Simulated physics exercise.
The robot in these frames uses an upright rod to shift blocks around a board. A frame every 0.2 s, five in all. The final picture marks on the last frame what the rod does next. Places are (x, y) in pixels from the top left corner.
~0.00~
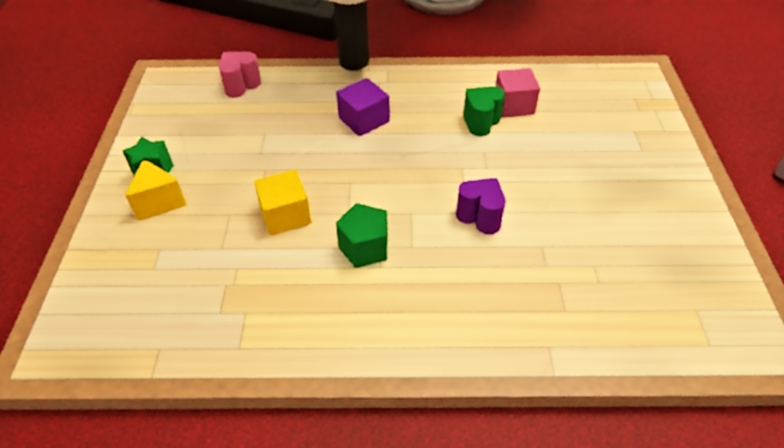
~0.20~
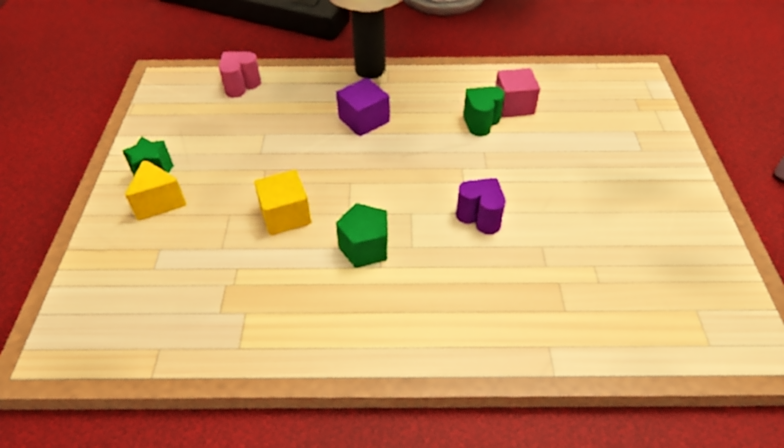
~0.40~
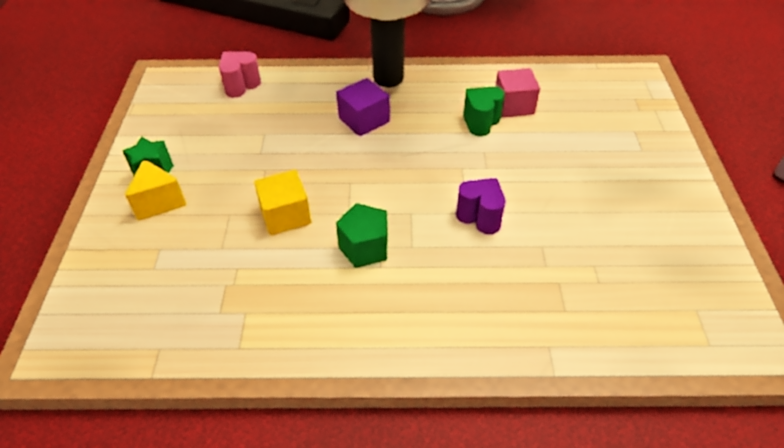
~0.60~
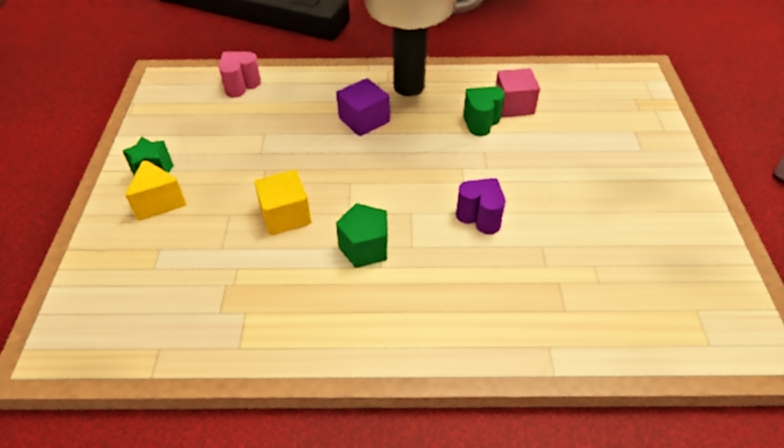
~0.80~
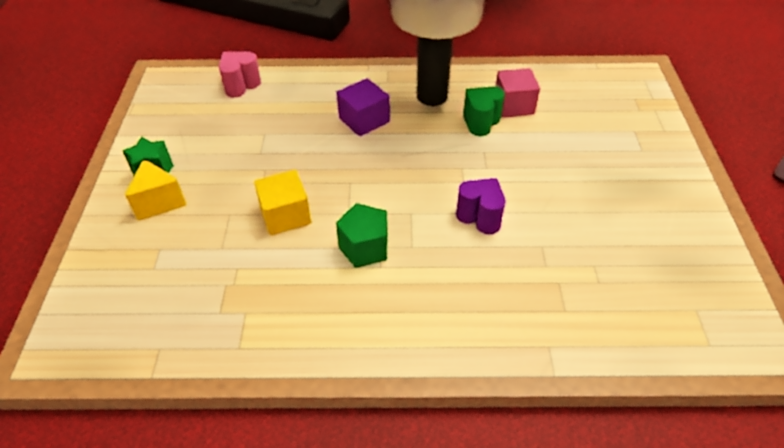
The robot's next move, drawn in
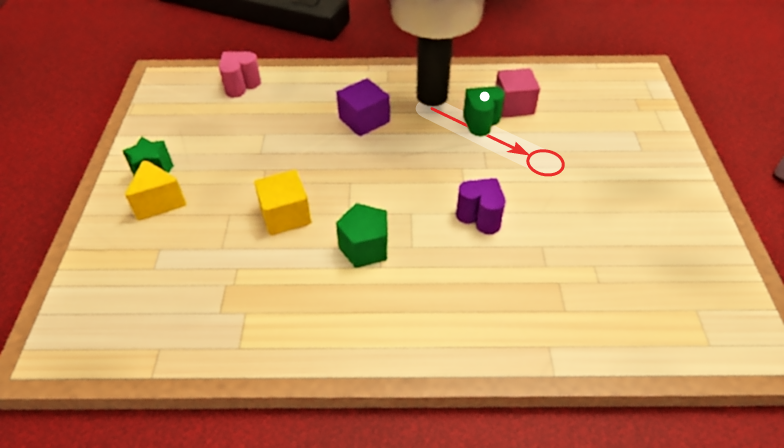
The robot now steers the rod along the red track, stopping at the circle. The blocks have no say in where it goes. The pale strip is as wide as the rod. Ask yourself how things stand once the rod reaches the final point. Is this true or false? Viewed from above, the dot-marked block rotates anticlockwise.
The statement is correct.
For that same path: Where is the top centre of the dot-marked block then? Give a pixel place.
The middle of its upper face will lie at (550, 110).
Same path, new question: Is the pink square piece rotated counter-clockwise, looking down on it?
The answer is yes.
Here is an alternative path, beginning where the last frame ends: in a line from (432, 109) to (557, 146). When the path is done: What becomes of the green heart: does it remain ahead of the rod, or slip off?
Final position: Ahead.
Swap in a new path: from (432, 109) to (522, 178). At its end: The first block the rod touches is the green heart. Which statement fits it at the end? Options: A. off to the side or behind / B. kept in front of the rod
Letter A.
Drawn move, in a line from (432, 109) to (546, 163); the dot is on the green heart.
What follows on the original path. One third of the way, rod at (469, 114); green heart at (506, 103); pink square piece at (525, 80), turned 30° anticlockwise.
Two thirds of the way, rod at (507, 132); green heart at (540, 110), turned 20° anticlockwise; pink square piece at (526, 80), turned 35° anticlockwise.
At the end, rod at (549, 151); purple square piece still; green heart at (550, 110), turned 40° anticlockwise; pink square piece at (526, 80), turned 35° anticlockwise.
